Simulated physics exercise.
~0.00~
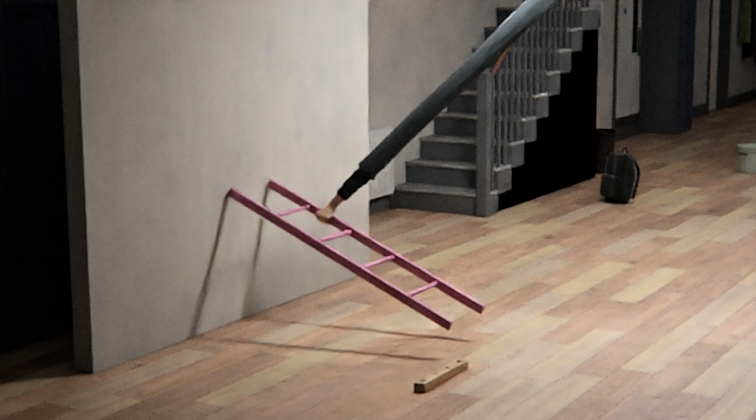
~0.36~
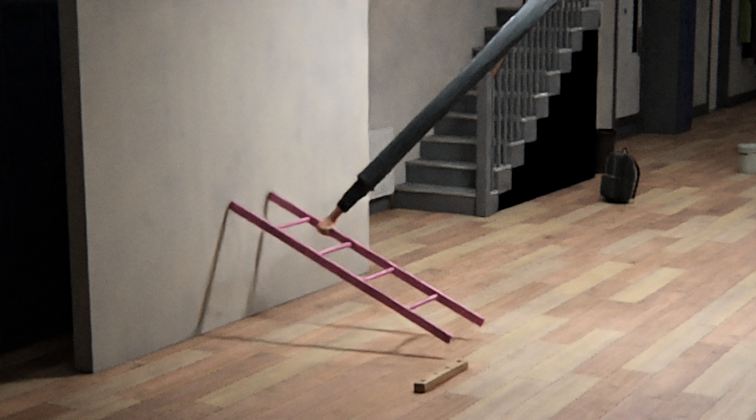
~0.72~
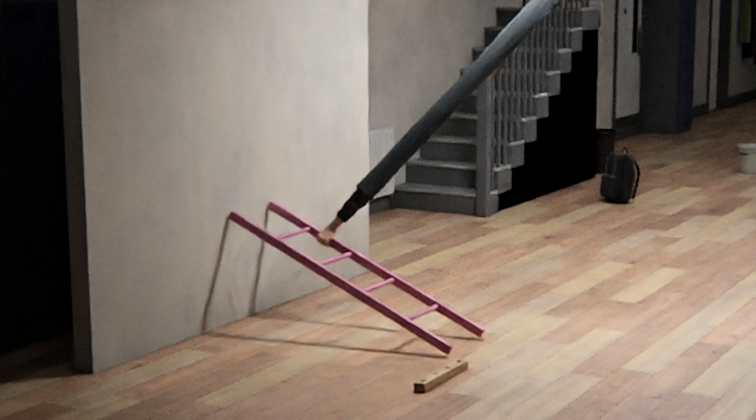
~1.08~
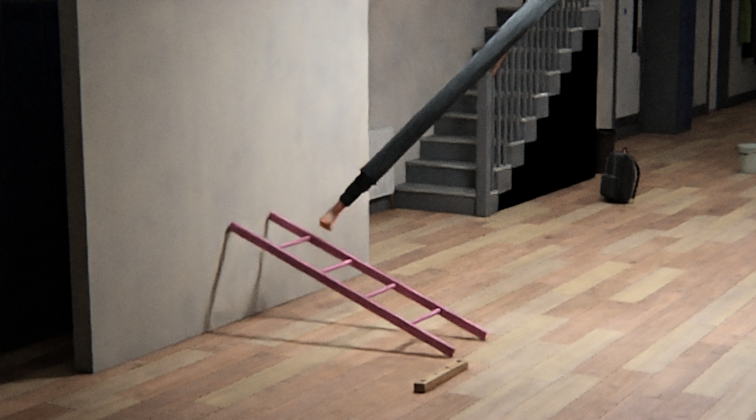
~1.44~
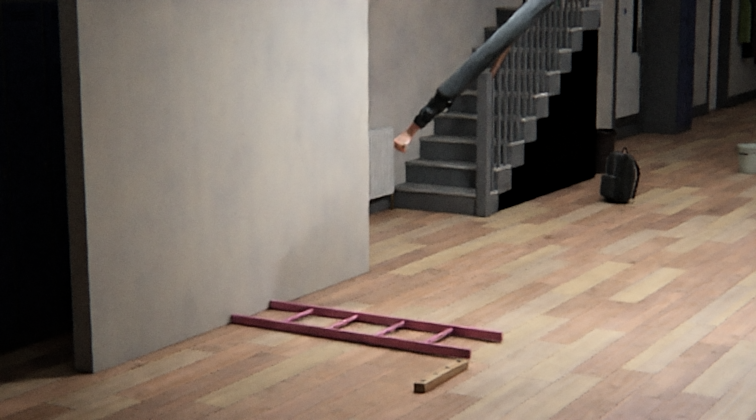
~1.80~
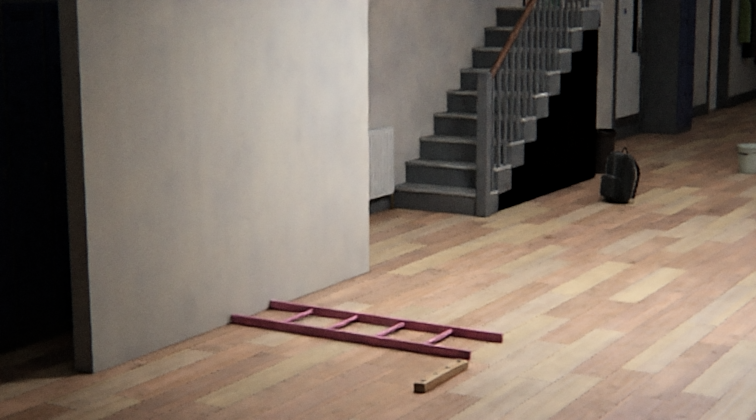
A pink ladder was lowered at a slant against a pale wall by a hand reaching in, its feet near a wooden batten on the floor. Once the hand let go and drew back, the ladder slid down and ended lying flat beside the batten.
